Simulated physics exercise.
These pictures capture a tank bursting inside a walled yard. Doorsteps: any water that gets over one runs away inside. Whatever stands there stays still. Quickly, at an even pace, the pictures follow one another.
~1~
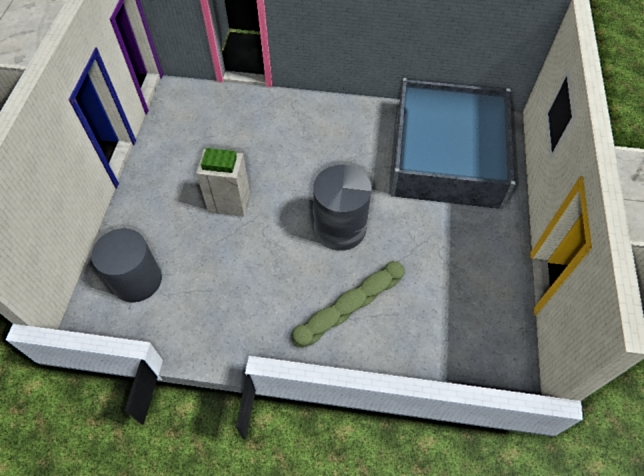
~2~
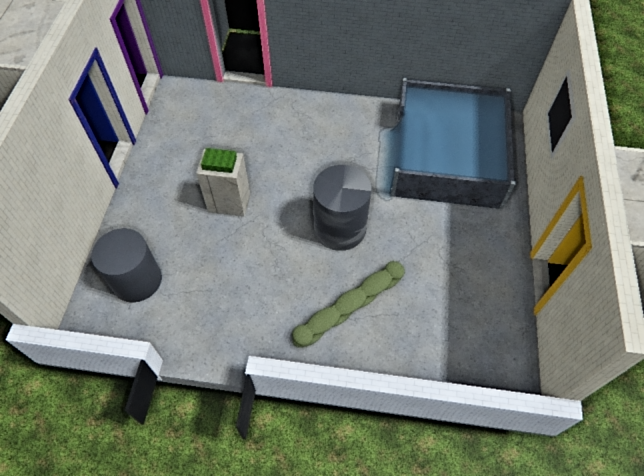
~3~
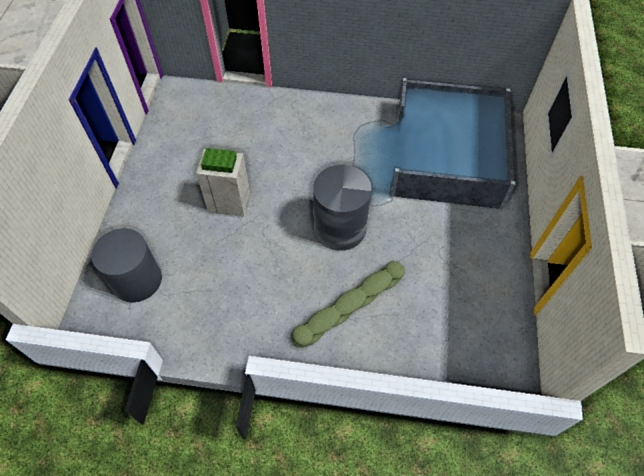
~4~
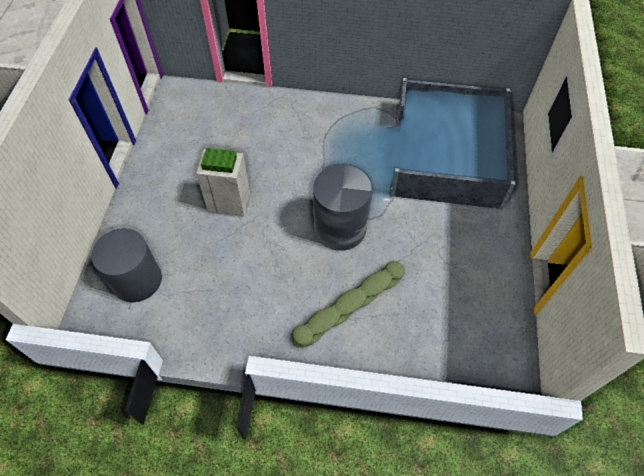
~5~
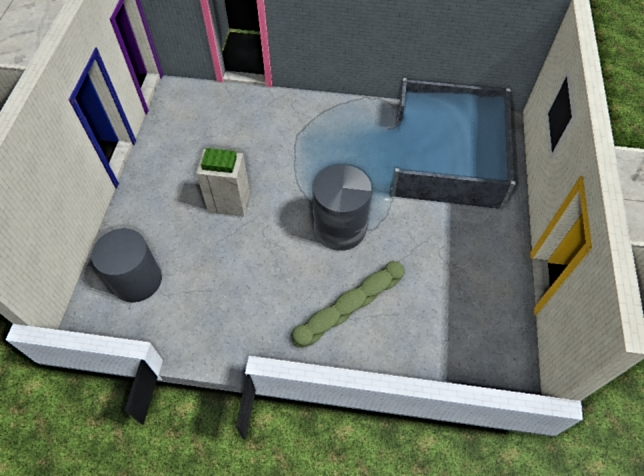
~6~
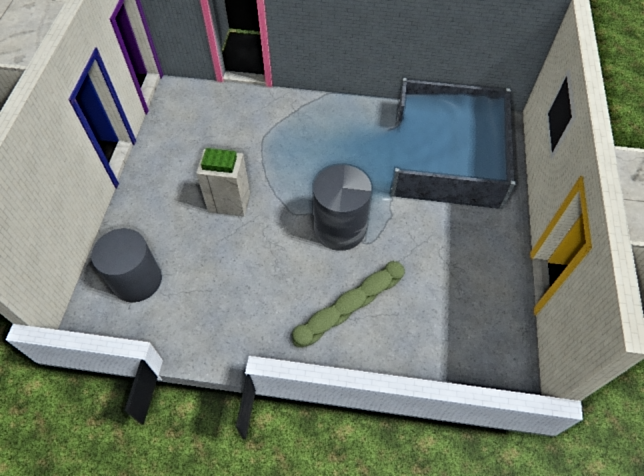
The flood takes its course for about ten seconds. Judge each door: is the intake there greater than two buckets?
As I see it, the blue door overshoots the mark there. The yellow door doesn't overshoot the mark there. The pink door overshoots the mark there. The purple door overshoots the mark there.
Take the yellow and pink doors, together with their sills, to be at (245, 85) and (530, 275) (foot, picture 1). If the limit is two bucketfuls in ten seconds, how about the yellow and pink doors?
Yellow: Exceeds the limit. Pink: Falls short.
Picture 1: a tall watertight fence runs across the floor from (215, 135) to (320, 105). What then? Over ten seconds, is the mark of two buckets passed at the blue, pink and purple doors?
The blue one tops the limit, the pink one falls short and the purple one falls short.
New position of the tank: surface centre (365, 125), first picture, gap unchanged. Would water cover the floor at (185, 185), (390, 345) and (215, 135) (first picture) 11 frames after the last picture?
Taking the three spots in that order, I'd say drenched, then spared, then drenched.
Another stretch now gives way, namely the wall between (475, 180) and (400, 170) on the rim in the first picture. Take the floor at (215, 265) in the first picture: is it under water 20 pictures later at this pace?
Answer: Under water.
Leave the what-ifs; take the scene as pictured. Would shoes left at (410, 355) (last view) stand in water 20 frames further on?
That spot would be not wet.
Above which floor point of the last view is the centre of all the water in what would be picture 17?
Somewhere near (344, 157).
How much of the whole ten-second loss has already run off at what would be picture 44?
Estimate: Some 80 %.
A moment on, water covers 30 % of the floor; the blue door not reached, the yellow door not reached, the pink door wet at the sill, nothing in, the purple door not reached.
Next, water covers 45 % of the floor; the blue door under two buckets in, the yellow door not reached, the pink door wet at the sill, nothing in, the purple door under two buckets in.
Then, water covers 60 % of the floor; the blue door far over two buckets in, the yellow door not reached, the pink door under two buckets in, the purple door far over two buckets in.
Later, water covers 65 % of the floor; the blue door far over two buckets in, the yellow door wet at the sill, nothing in, the pink door over two buckets in, the purple door far over two buckets in.
In the end, water covers 80 % of the floor; the blue door far over two buckets in, the yellow door wet at the sill, nothing in, the pink door over two buckets in, the purple door far over two buckets in.
